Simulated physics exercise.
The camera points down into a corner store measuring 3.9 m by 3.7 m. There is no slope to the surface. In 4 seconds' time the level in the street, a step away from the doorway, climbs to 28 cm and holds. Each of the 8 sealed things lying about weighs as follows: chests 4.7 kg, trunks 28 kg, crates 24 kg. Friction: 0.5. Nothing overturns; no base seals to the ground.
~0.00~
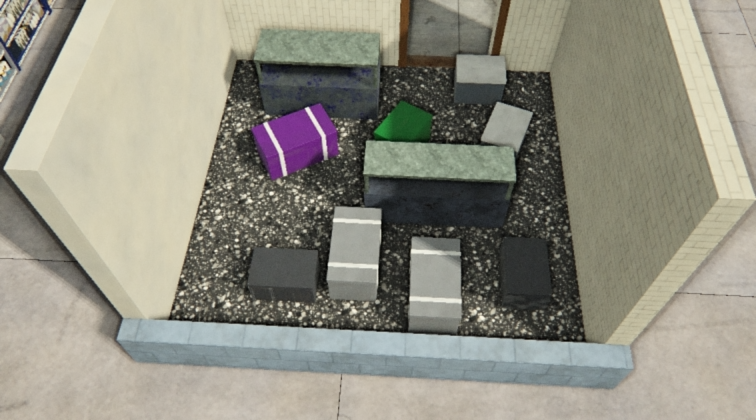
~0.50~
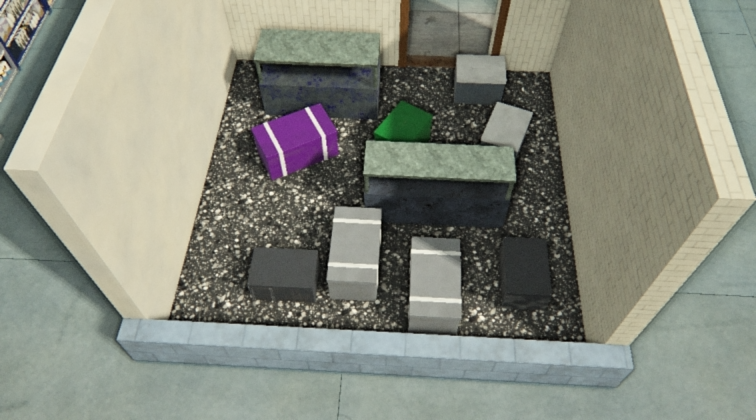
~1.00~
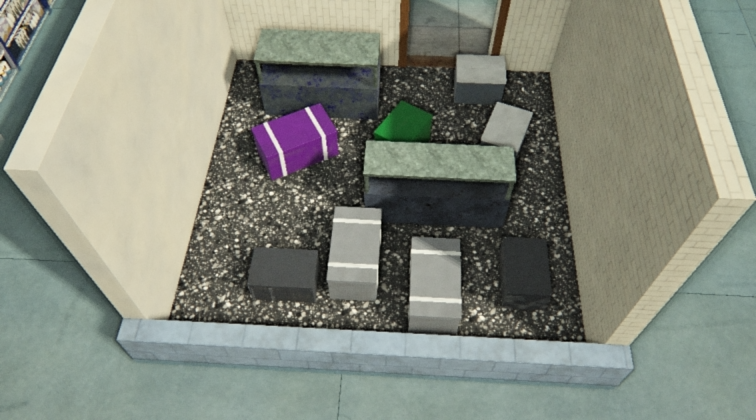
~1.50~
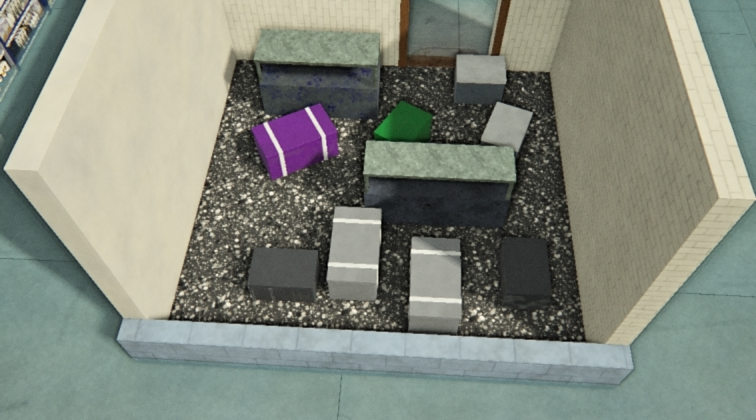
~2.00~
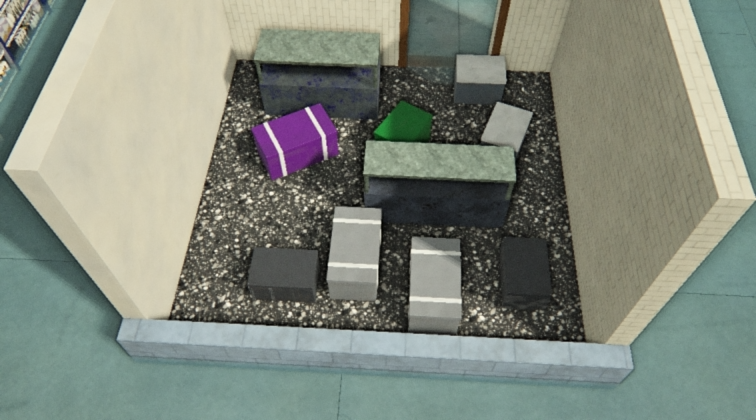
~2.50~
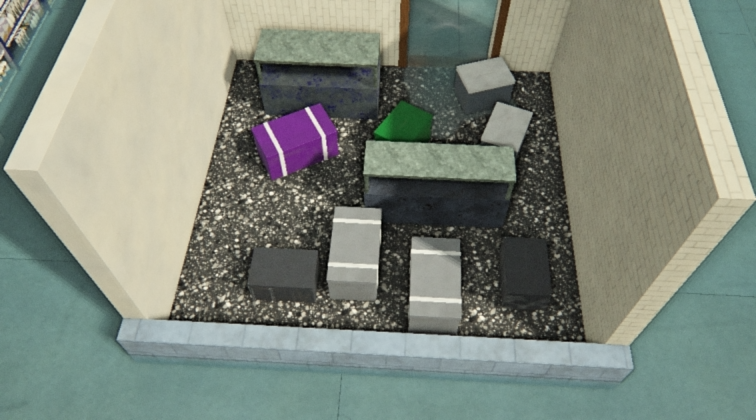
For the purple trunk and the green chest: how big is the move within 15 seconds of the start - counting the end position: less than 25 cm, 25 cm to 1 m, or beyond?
By the end, the purple trunk has crept a modest distance and the green chest has gone a long way.
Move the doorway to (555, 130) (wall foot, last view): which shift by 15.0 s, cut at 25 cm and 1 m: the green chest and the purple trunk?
The green chest drifts well away and the purple trunk drifts well away.
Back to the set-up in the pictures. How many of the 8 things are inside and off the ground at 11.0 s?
By my count, 8.
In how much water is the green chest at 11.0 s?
Somewhere close to 11 cm.
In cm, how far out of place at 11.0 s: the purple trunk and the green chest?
About 60 cm and 200 cm, respectively.
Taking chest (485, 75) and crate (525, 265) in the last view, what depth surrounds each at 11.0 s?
Close to 10 and 15 centimetres.
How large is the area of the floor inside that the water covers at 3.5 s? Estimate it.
Some 3.5 m2 of it.
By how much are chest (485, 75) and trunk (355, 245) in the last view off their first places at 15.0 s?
One is off by 250 cm, the other by 100 cm, in the order asked.
After 3.5 s the purple trunk is near (294, 130), 0.0 m from its start, aground; the green chest is near (390, 142), 0.3 m from its start, aground; 0 afloat.
After 6.8 s the purple trunk is near (290, 126), 0.1 m from its start, aground; the green chest is near (189, 262), 2.6 m from its start, afloat; 3 afloat.
After 11.0 s the purple trunk is near (250, 100), 0.6 m from its start, afloat; the green chest is near (259, 224), 1.9 m from its start, afloat; 8 afloat.
After 15.0 s the purple trunk is near (250, 96), 0.6 m from its start, afloat; the green chest is near (347, 231), 1.6 m from its start, afloat; 8 afloat.
